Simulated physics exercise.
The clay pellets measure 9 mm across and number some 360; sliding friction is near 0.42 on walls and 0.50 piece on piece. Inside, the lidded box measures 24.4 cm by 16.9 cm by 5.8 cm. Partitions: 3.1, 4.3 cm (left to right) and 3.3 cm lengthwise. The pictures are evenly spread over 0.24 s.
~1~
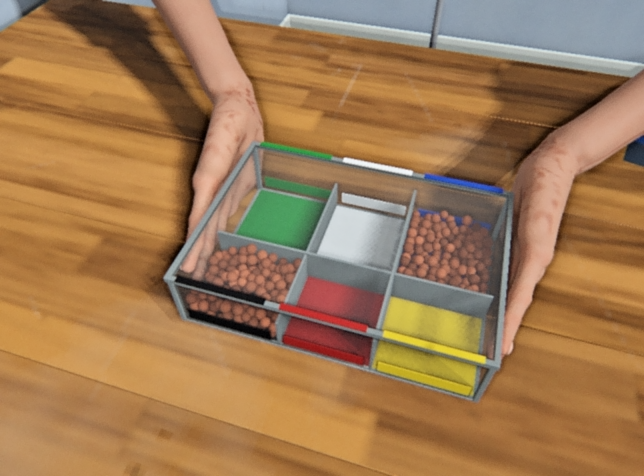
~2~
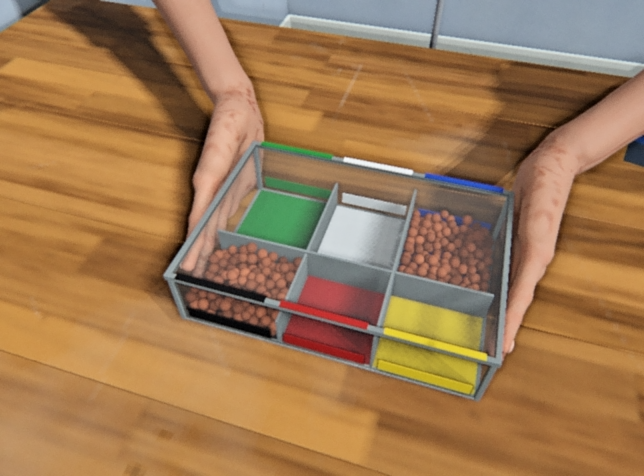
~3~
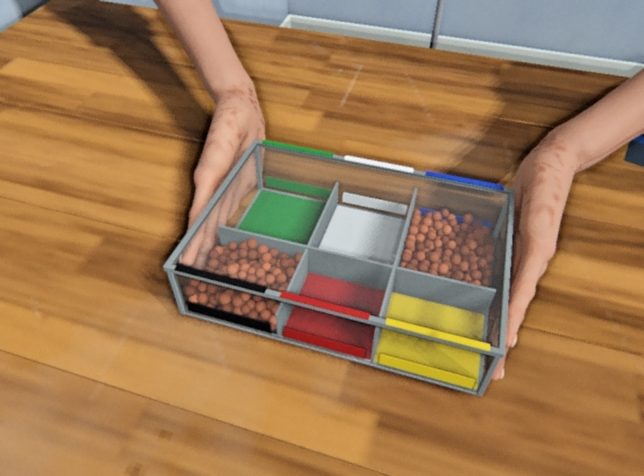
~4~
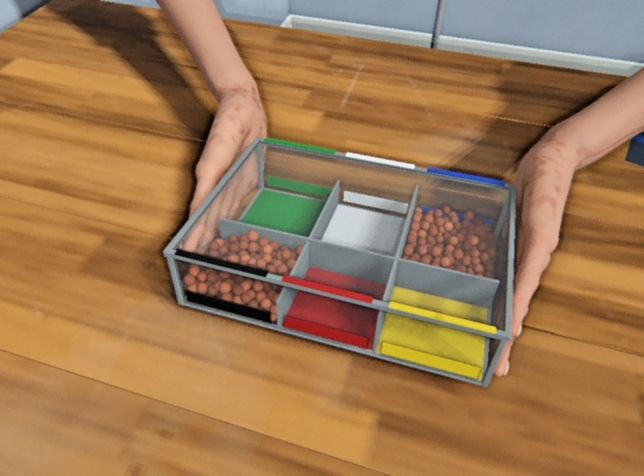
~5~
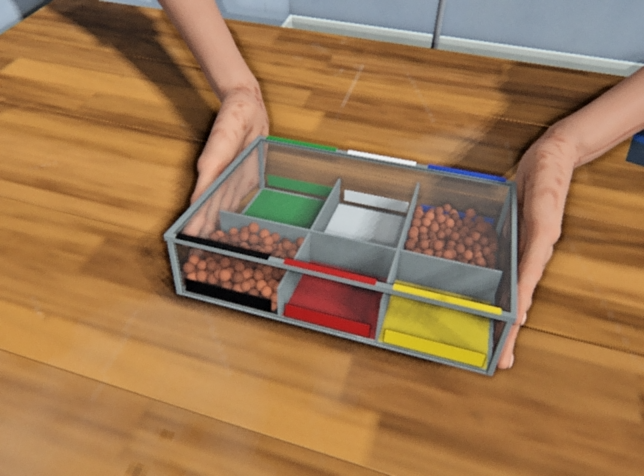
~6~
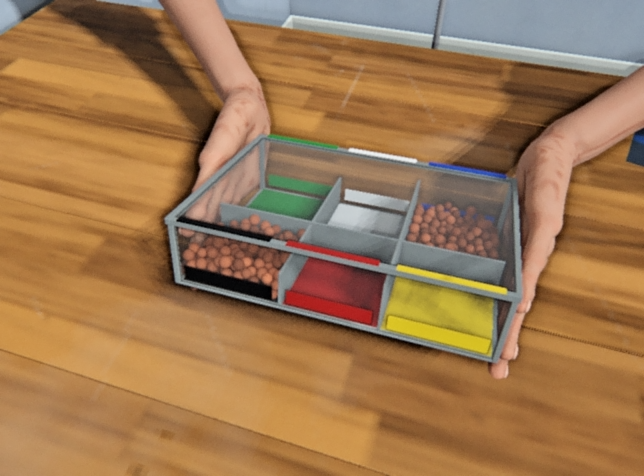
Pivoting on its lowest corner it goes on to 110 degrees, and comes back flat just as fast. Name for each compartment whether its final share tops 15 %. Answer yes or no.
Red no, blue yes, green yes, yellow no, white no, black no.
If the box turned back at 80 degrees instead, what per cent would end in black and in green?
In that case black 25, green 20.
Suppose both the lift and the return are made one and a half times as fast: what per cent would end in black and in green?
In that case black 0; green 40.
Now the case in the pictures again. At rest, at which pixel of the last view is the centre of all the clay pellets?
Near (415, 231).
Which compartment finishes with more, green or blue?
The blue compartment.
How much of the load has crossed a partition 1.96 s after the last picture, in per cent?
Some 50 per cent.
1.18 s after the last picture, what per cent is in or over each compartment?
Red 0; blue 50; green 30; yellow 0; white 0; black 15.
Then, 1.18 s after the last picture, tilt 110 degrees; blue 50 %, green 30 %, black 15 %.
Then, 1.96 s after the last picture, tilt 50 degrees; blue 50 %, green 45 %, white 5 %.
Then, 2.77 s after the last picture, tilt 0 degrees; blue 50 %, green 45 %, white 5 %.
In the end, red 0 %, blue 50 %, green 45 %, yellow 0 %, white 5 %, black 0 %.
